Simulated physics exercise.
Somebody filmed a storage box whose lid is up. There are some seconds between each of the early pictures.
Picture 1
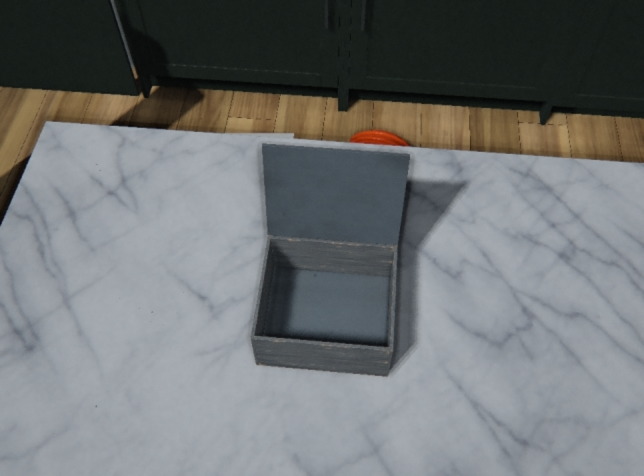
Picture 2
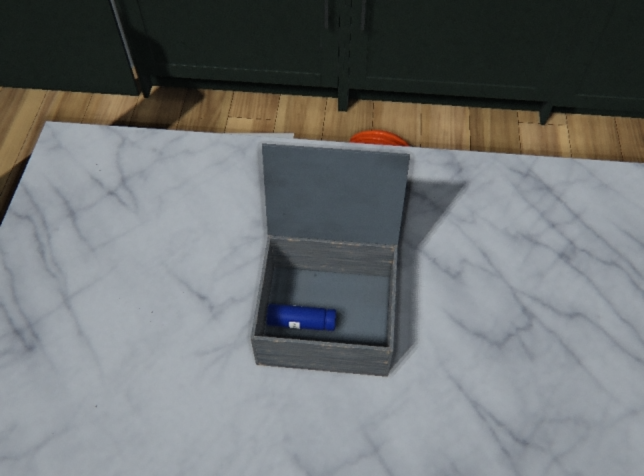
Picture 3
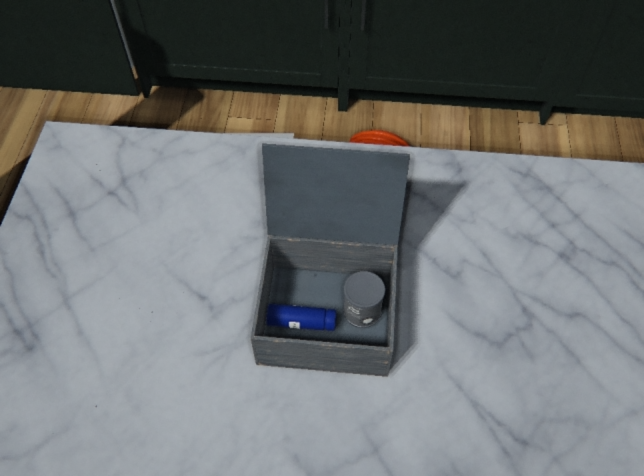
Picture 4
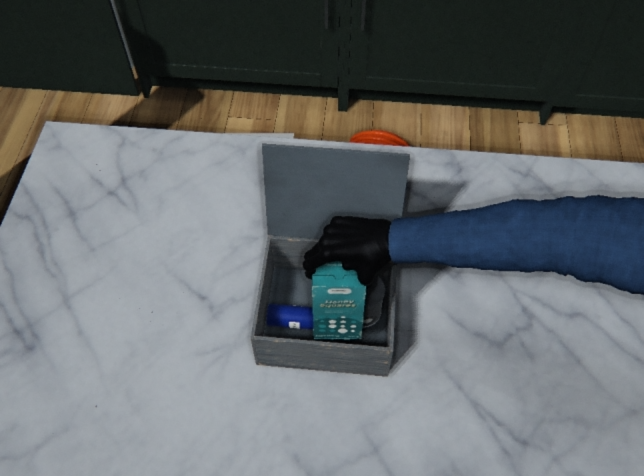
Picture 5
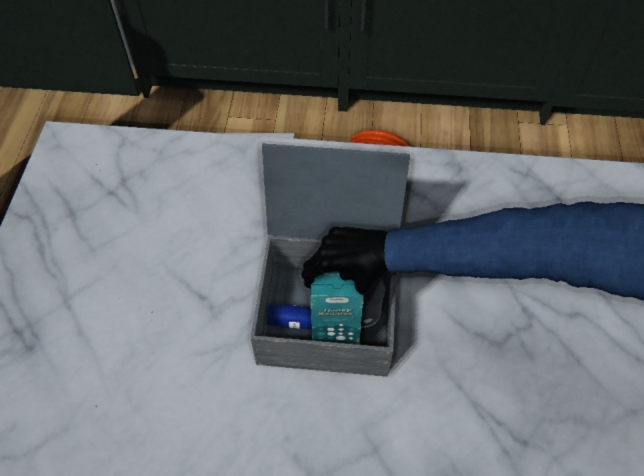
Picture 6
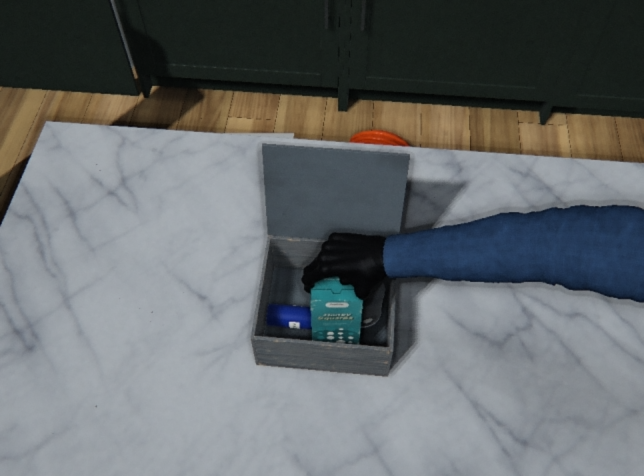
A black-gloved hand on a blue-sleeved arm reaches from the right into an open grey box on a white marble counter, seen from above, with dark cabinets behind. The box first sits empty, then holds a blue cylinder at left, then also a grey tin at right. The hand lowers a turquoise carton slightly between them, while the camera stays still.
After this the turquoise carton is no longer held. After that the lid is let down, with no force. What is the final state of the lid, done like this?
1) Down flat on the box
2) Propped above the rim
2, propped above the rim.
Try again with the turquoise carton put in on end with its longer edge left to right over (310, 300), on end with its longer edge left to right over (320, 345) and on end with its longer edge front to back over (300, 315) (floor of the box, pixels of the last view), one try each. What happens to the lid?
Going in order, the lid is left partly open, then is left partly open, then is left partly open.
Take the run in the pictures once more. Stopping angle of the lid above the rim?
The lid sits around 30° above the rim.
Then, 0.90 s after the last picture, lid starting down; turquoise carton slid a little near (336, 328); blue shaker rolled a little.
Then, 1.70 s after the last picture, lid 51° above the rim; turquoise carton slid a little near (336, 328); blue shaker rolled a little.
Then, 3.30 s after the last picture, lid 29° above the rim; turquoise carton slid a little near (336, 327); blue shaker rolled a little.
At rest, lid 29° above the rim; moved from the start, turquoise carton; the other 2 in place. Seen from the same camera at the end, turquoise carton near (336, 327).
